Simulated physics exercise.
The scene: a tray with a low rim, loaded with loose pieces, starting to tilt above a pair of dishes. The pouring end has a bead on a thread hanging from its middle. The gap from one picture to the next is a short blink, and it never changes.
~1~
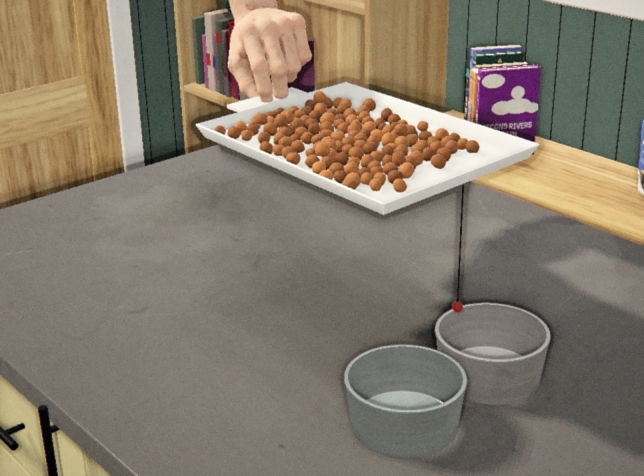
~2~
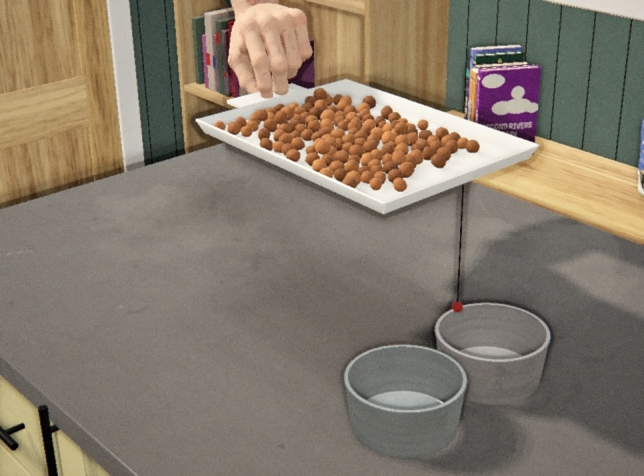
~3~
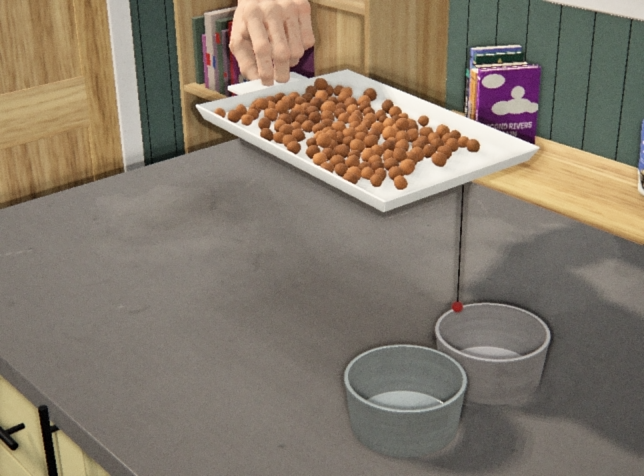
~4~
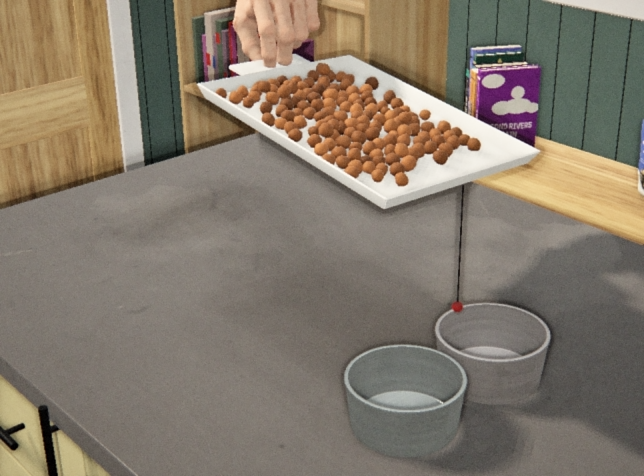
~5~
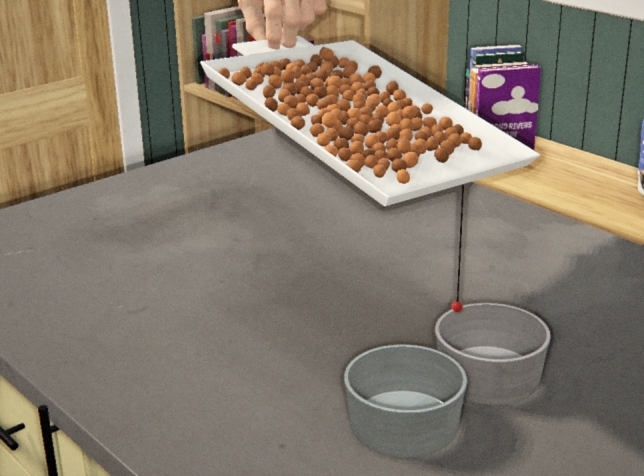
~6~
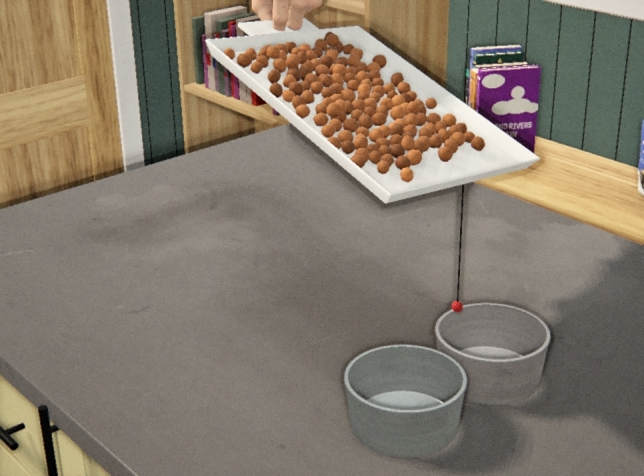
A hand raising the back of a white tray of round brown pieces, slanting it above two grey dishes on a counter.
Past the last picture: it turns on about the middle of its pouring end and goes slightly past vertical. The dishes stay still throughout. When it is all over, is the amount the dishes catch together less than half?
Yes, they hold less than half.
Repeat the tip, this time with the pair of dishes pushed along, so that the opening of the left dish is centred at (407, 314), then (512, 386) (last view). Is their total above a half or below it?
In the first position shy of half, in the second shy of half.
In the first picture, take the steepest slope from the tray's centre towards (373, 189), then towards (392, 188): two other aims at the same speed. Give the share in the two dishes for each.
First heading 60 %, second heading 80 %.
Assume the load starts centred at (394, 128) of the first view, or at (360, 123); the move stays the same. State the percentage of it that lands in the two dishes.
In order, 30 % then 30 %.
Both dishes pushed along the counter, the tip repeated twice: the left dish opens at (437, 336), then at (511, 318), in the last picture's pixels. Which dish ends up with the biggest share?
Try 1: The dish to the right; try 2: The dish to the left.
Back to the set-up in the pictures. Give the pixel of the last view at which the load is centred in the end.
About (531, 358).
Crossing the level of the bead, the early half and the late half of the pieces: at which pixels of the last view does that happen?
Near (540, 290) to start, and near (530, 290) afterwards.
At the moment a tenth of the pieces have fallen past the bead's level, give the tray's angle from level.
65°.
Just after the last frame, tray tipped steeply; the larger part on the tray; just a few in the right dish; just a few outside both; roughly a quarter in the air.
A moment on, tray tipped right over; just a few on the tray; roughly a third in the right dish; roughly half outside both; about a tenth in the air.
Further on, tray tipped past a quarter turn; roughly a third in the right dish; roughly two thirds outside both.
When it is over, tray tipped past a quarter turn; not one in the left dish; roughly a third in the right dish; roughly two thirds outside both.
